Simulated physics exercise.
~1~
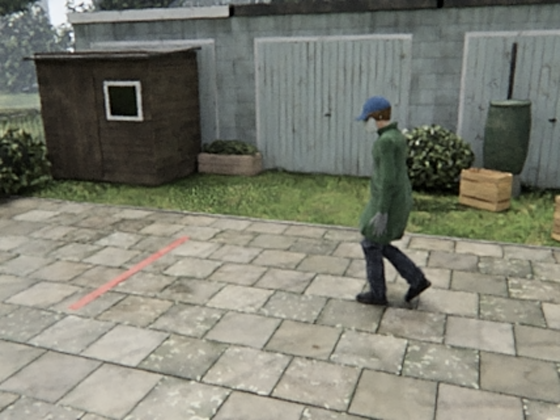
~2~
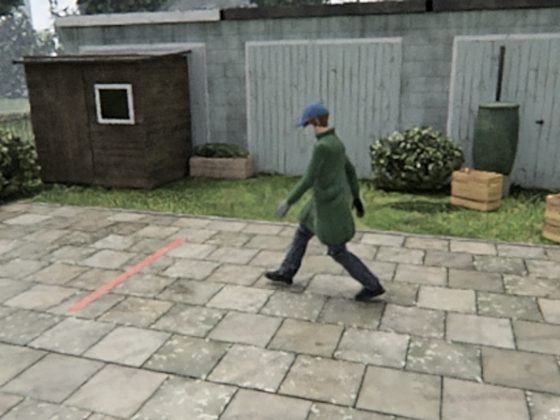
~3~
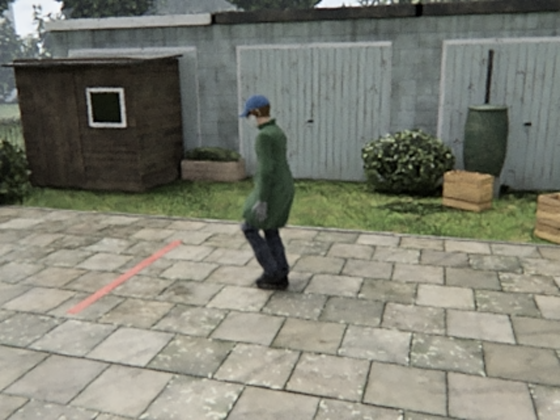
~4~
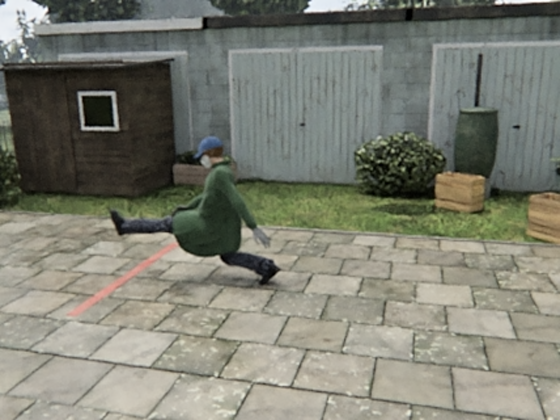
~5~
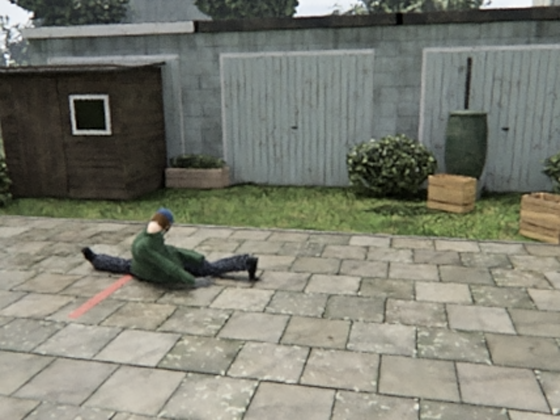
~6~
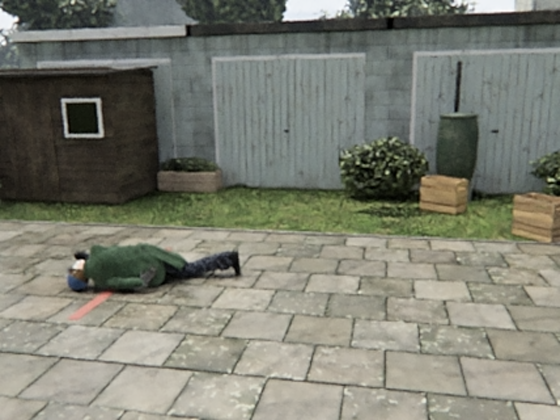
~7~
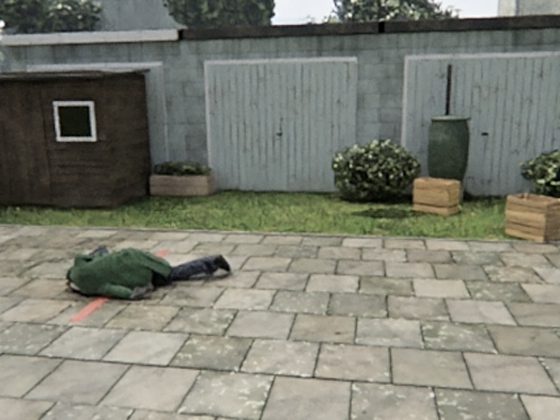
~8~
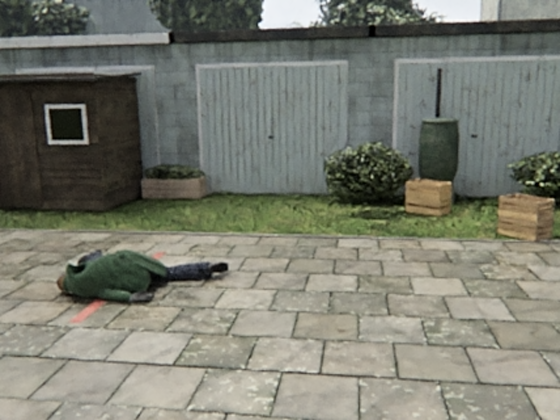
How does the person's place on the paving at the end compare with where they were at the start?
At the start the person is upright on the paving well to the right of the red tape. At the end they are much farther left, lying across the tape with their head beyond it and their legs still on the right side.
